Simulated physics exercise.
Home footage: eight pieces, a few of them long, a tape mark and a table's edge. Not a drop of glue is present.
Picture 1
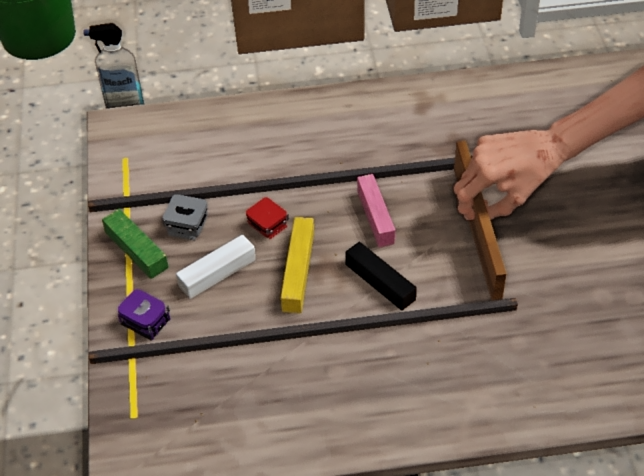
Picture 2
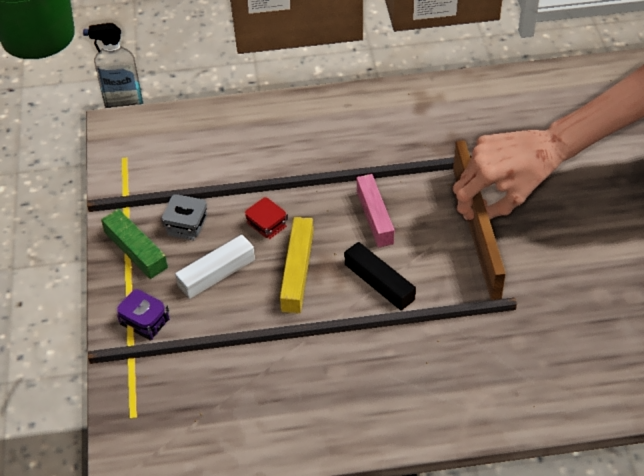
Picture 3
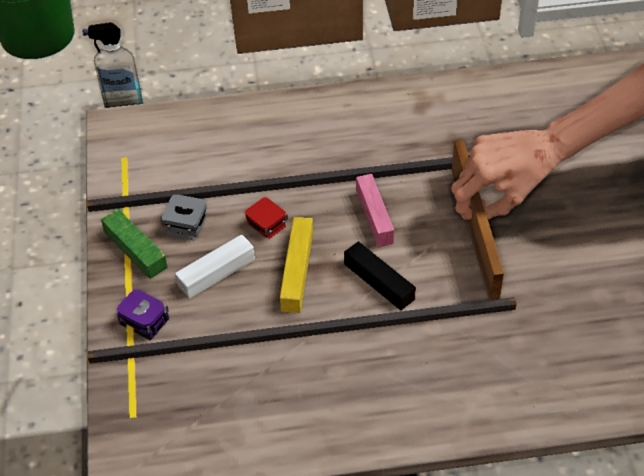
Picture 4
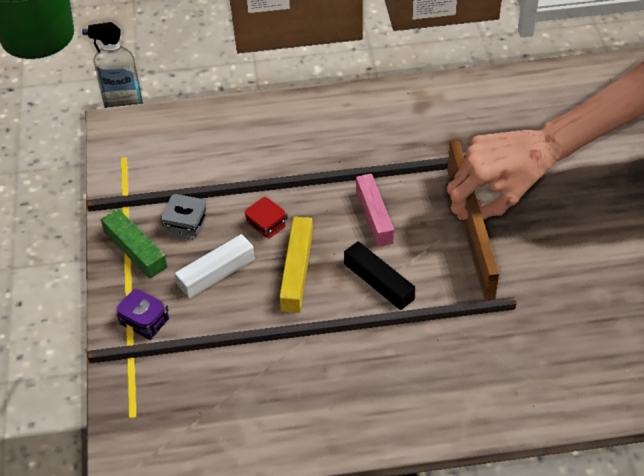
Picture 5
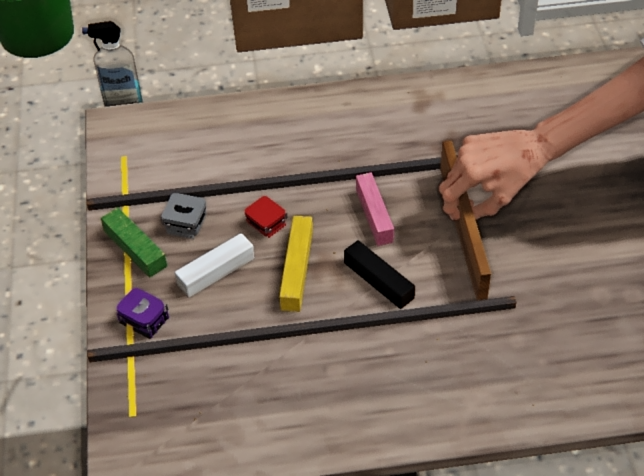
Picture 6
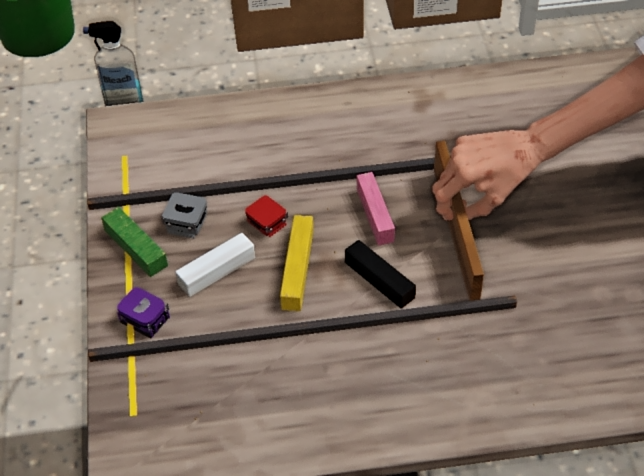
The footage shows a hand sliding an upright wooden board slightly to the left between two dark rails on a tabletop, while the eight coloured pieces in front of it, some near a yellow tape line, stay essentially still.
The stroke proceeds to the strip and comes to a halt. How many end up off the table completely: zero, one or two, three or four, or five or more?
What drops is a group of three or four.
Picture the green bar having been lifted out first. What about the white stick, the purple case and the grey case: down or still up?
Note: White stick is off by the end; purple case is off by the end; grey case is off by the end.
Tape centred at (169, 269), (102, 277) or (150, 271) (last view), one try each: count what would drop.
Try by try, 1, 6 and 2.
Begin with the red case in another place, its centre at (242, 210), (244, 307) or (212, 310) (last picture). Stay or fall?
Result per try, in order: Not toppled; toppled; toppled.
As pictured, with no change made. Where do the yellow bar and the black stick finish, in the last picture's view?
They end up close to (97, 286) and (118, 303).
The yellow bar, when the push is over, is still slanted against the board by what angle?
Angle: Around 0°.
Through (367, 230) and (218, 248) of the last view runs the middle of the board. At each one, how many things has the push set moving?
Tally at point one: 2; at point two: 8.
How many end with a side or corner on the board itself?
So the total is 2.
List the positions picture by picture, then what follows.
The first picture shows green bar (135, 243); purple case (144, 315); grey case (186, 218); board (479, 219); tape (129, 276).
The second picture shows purple case (143, 315); red case (266, 219).
The third picture shows grey case (185, 218); yellow bar (297, 264).
The fourth picture shows green bar (134, 243); pink bar (375, 210).
The fifth picture shows purple case (142, 313); board (464, 219).
The sixth picture shows green bar (134, 241); purple case (143, 313); grey case (186, 216); board (457, 219); tape (129, 274).
Early on, none off yet; green bar at rest near (134, 241); purple case at rest near (143, 313); grey case at rest near (186, 216).
A while later, none off yet; green bar travelled about its own width near (82, 247); purple case travelled about its own width near (117, 327); grey case travelled well along near (112, 229).
Finally, the number that fall off is three or four; lost, white stick, grey case, purple case and green bar.
